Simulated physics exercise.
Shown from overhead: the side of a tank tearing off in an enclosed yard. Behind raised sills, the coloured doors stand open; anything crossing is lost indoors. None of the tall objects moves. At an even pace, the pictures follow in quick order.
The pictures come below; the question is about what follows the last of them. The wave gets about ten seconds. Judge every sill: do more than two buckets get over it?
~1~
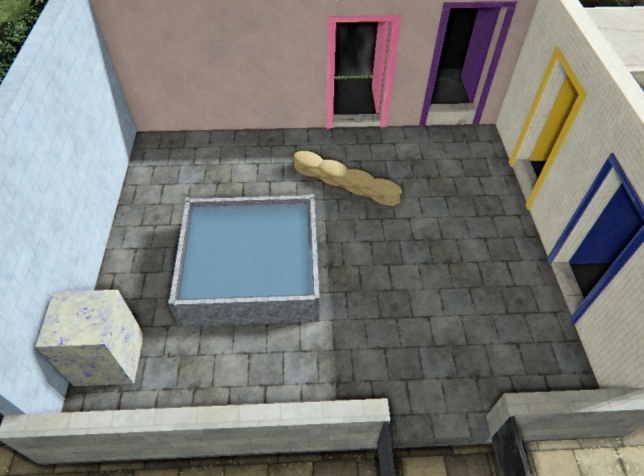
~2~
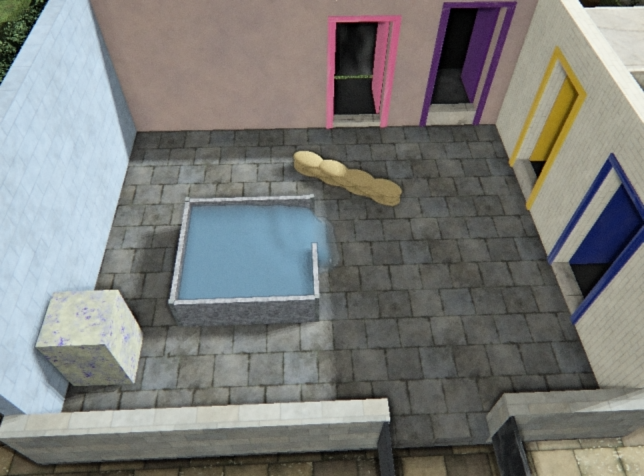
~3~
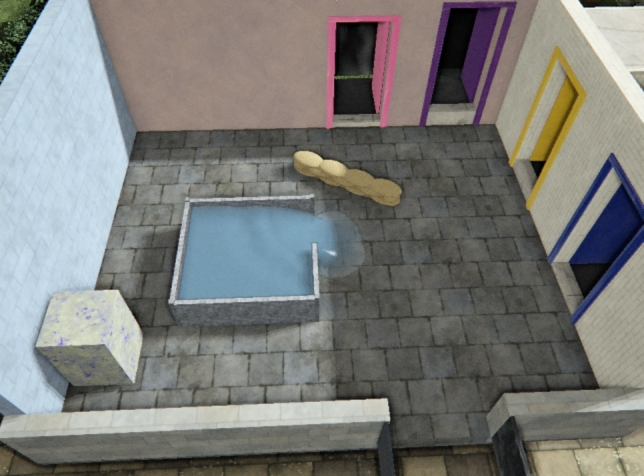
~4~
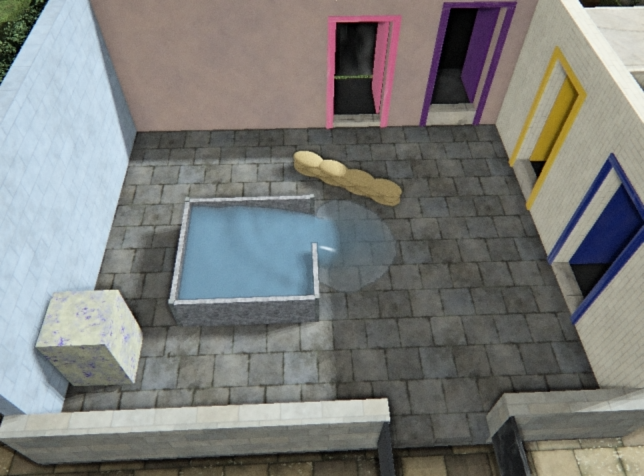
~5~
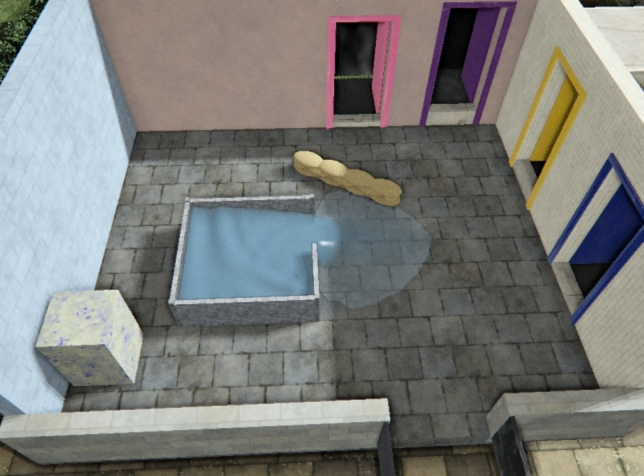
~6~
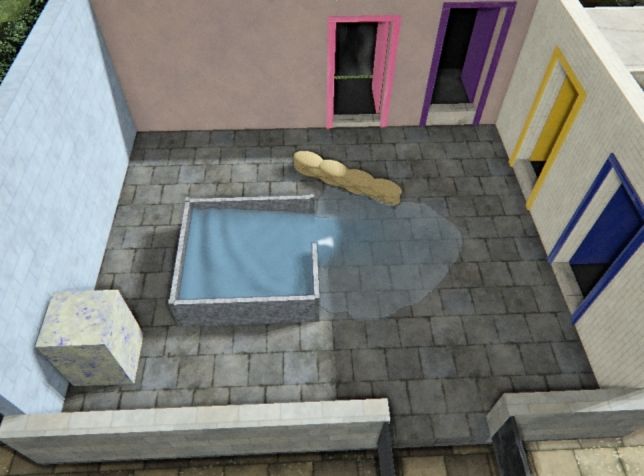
Verdict: Purple door - two or fewer get over; pink door - two or fewer get over; yellow door - two or fewer get over; blue door - more than two get over.
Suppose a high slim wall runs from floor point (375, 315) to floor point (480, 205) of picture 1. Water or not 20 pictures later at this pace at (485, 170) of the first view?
Spot check: Submerged.
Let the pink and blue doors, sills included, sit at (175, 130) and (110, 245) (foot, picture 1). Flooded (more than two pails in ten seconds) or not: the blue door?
As it turns out, the blue one stays within bounds.
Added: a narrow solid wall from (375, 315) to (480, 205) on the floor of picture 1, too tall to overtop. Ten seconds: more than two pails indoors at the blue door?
Reading for blue: It gets too little.
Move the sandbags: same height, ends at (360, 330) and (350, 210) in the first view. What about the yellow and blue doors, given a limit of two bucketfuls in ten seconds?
Reading: Yellow stays inside the bound; blue stays inside the bound.
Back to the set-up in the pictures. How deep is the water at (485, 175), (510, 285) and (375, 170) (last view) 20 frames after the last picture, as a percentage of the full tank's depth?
In order: About 12, 8 and 0 in a hundred.
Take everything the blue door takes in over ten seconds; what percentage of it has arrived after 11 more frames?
I'd put it at 5 percent.
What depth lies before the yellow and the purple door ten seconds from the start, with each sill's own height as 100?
Close to 30 per cent for the first one and close to 20 per cent for the second.
A moment on, water covers 20 % of the floor; the purple door not reached, the pink door not reached, the yellow door not reached, the blue door not reached.
Next, water covers 30 % of the floor; the purple door not reached, the pink door not reached, the yellow door wet at the sill, nothing in, the blue door under two buckets in.
Then, water covers 40 % of the floor; the purple door wet at the sill, nothing in, the pink door not reached, the yellow door wet at the sill, nothing in, the blue door over two buckets in.
Later, water covers 65 % of the floor; the purple door wet at the sill, nothing in, the pink door wet at the sill, nothing in, the yellow door wet at the sill, nothing in, the blue door far over two buckets in.
In the end, water covers 90 % of the floor; the purple door wet at the sill, nothing in, the pink door wet at the sill, nothing in, the yellow door wet at the sill, nothing in, the blue door far over two buckets in.
